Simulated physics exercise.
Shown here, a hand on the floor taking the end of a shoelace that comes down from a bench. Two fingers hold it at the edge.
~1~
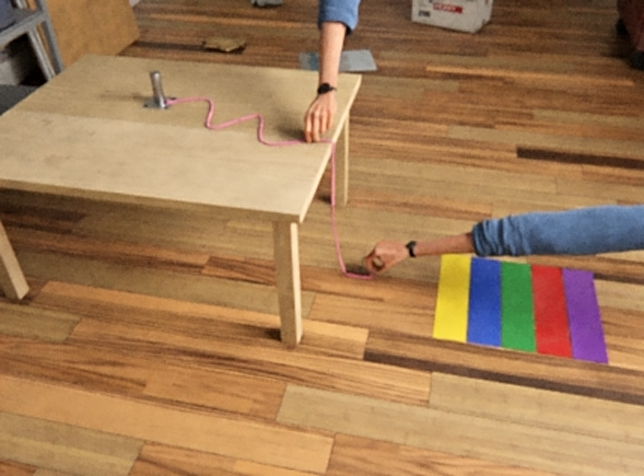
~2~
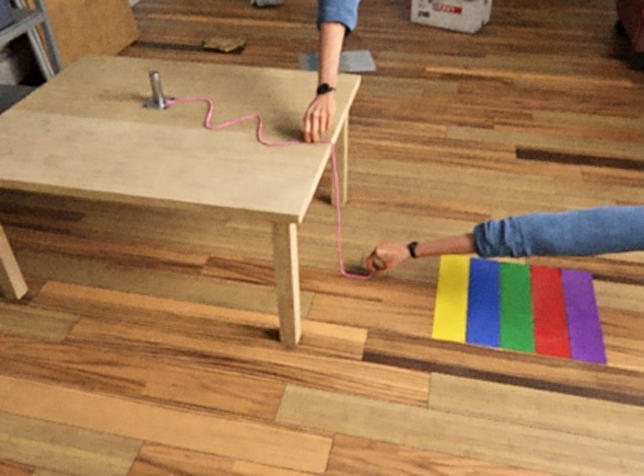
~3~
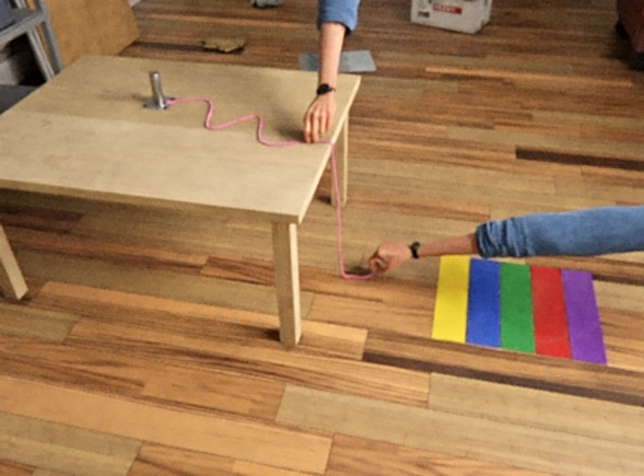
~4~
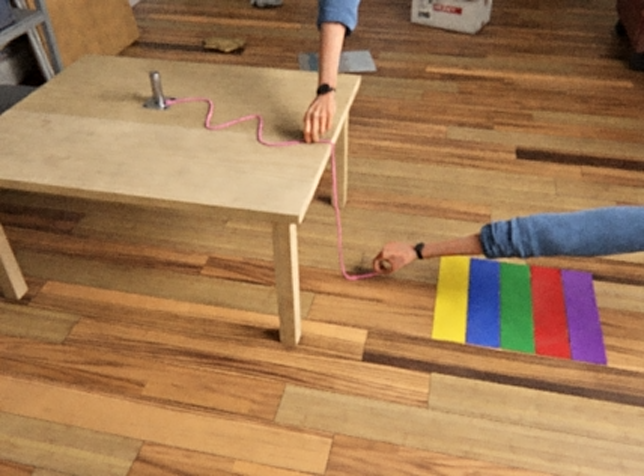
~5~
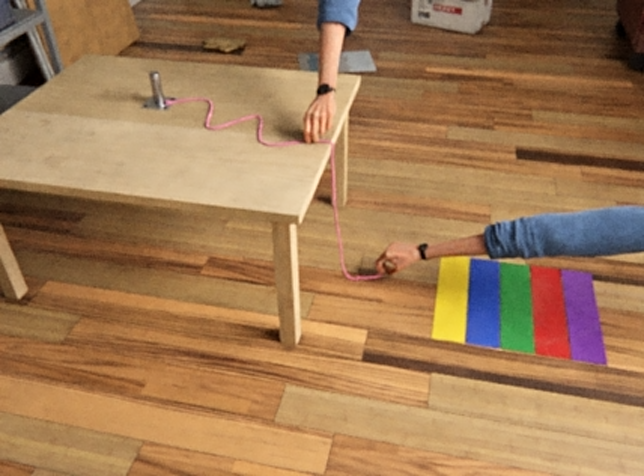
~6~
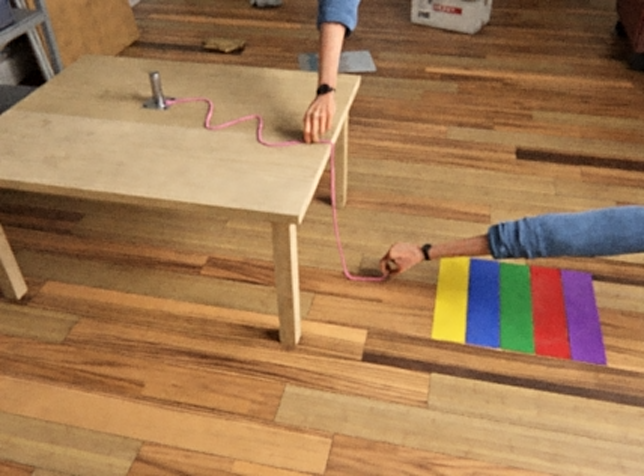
At a low wooden table, one hand held a pink shoelace against the edge while another, down on the floor, drew its hanging end slightly right, toward a mat of coloured stripes.
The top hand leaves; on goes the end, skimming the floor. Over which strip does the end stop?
The end stops over the purple strip.
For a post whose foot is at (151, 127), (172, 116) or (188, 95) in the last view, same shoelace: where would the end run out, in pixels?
Near (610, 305), (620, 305) and (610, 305).
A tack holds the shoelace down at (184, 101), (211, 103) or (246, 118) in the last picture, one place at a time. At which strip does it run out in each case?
One after the other, purple; purple; green.
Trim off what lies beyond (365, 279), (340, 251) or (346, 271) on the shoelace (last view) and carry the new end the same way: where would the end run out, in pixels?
The places are (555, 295), (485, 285) and (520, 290).
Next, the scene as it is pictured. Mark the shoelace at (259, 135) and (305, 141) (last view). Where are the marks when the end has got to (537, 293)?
Near (337, 149) and (358, 198).
Soon after, end near (537, 293); over red.
After that, end near (571, 298); over purple.
At the stop, end near (590, 301); over purple. It gets as far as the purple strip.
